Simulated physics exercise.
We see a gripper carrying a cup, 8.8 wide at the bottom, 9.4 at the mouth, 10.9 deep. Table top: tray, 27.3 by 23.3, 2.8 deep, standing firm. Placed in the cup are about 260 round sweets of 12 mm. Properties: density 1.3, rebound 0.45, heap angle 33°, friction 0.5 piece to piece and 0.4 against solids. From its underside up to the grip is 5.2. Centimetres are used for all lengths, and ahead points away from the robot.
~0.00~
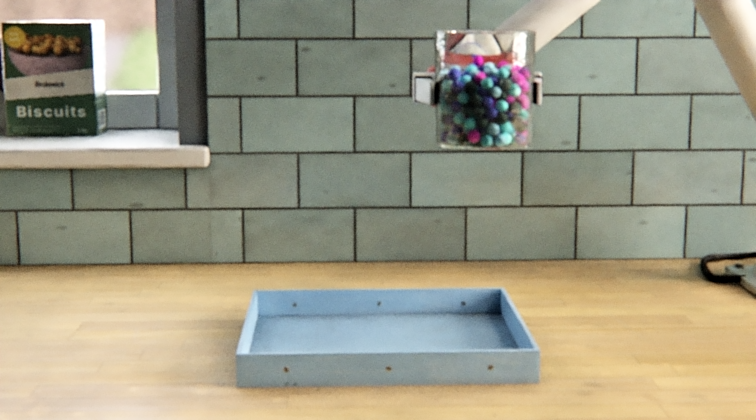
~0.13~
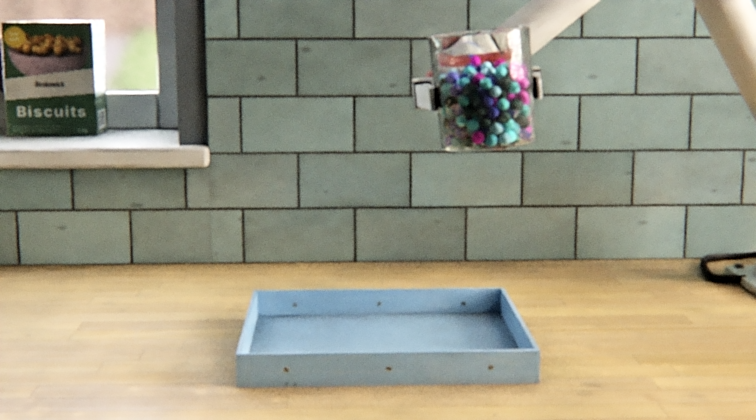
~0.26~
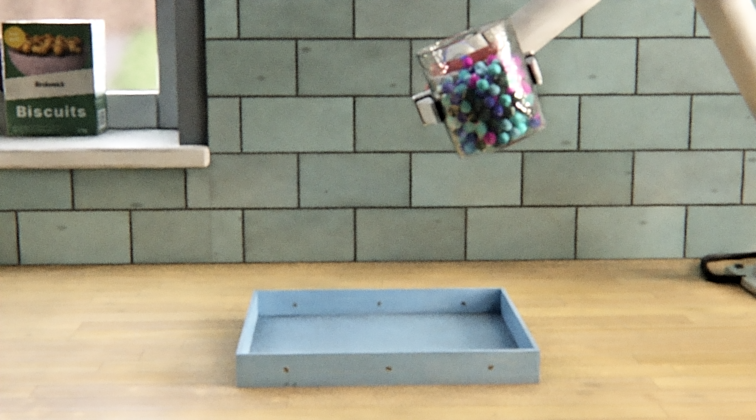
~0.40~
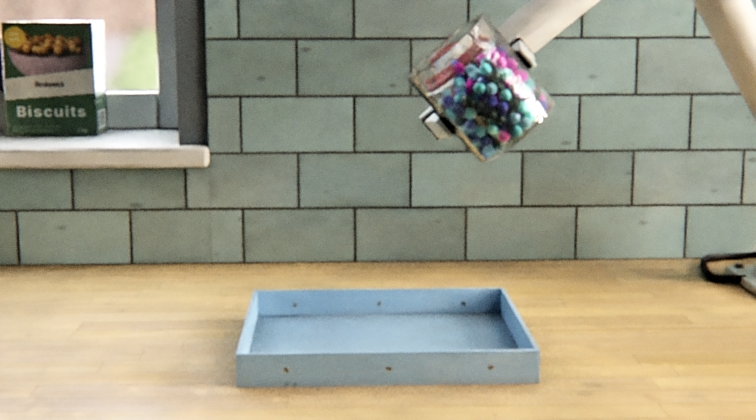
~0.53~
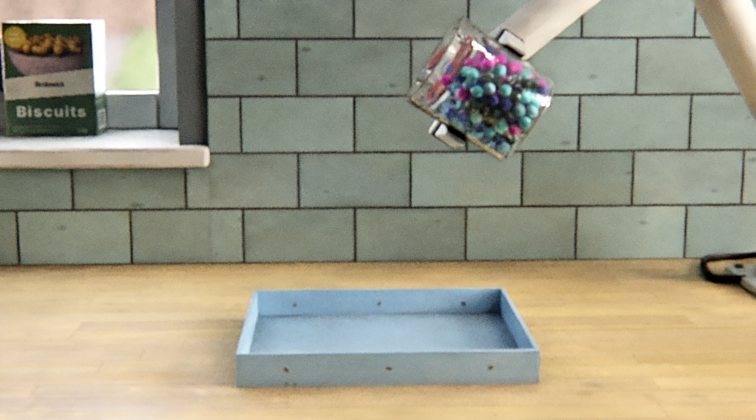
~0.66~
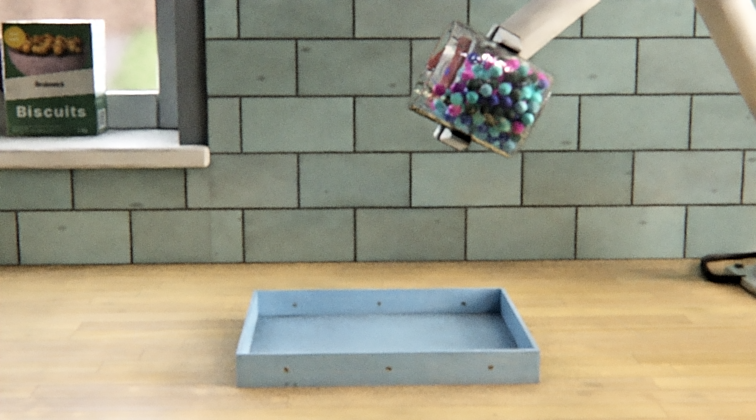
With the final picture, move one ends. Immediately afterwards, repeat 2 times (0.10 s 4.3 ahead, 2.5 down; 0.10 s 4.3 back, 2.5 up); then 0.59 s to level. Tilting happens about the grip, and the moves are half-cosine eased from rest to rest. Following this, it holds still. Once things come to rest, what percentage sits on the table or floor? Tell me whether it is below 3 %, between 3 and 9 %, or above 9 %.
That share comes out between 3 and 9 %.
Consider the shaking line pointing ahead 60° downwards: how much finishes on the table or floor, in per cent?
It comes to around 5 percent.
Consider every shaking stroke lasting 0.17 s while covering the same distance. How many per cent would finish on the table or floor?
Then about 0 per cent.
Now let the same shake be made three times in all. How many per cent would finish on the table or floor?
5 per cent or so.
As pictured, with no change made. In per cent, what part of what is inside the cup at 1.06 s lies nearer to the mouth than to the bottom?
Some 40 percent is in that half.
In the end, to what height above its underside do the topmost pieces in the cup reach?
9.5 cm.
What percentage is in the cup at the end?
I'd estimate close to 85 percent finishes there.
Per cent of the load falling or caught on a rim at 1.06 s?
It amounts to roughly 6 in a hundred.
By 1.06 s, tilted 62° forward, highest piece 29 above the table; 236 in the cup, 7 in the tray, 2 on the table or floor, 17 in flight or on a rim.
By 1.45 s, tilted 16° forward, highest piece 30 above the table; 227 in the cup, 23 in the tray, 8 on the table or floor, 4 in flight or on a rim.
By 1.85 s, level, highest piece 30 above the table; 227 in the cup, 23 in the tray, 12 on the table or floor.
By 2.90 s, level, highest piece 30 above the table; 227 in the cup, 23 in the tray, 12 on the table or floor.
Final count, 227 in the cup, 23 in the tray, 12 on the table or floor. That is 5 % on the table or floor.
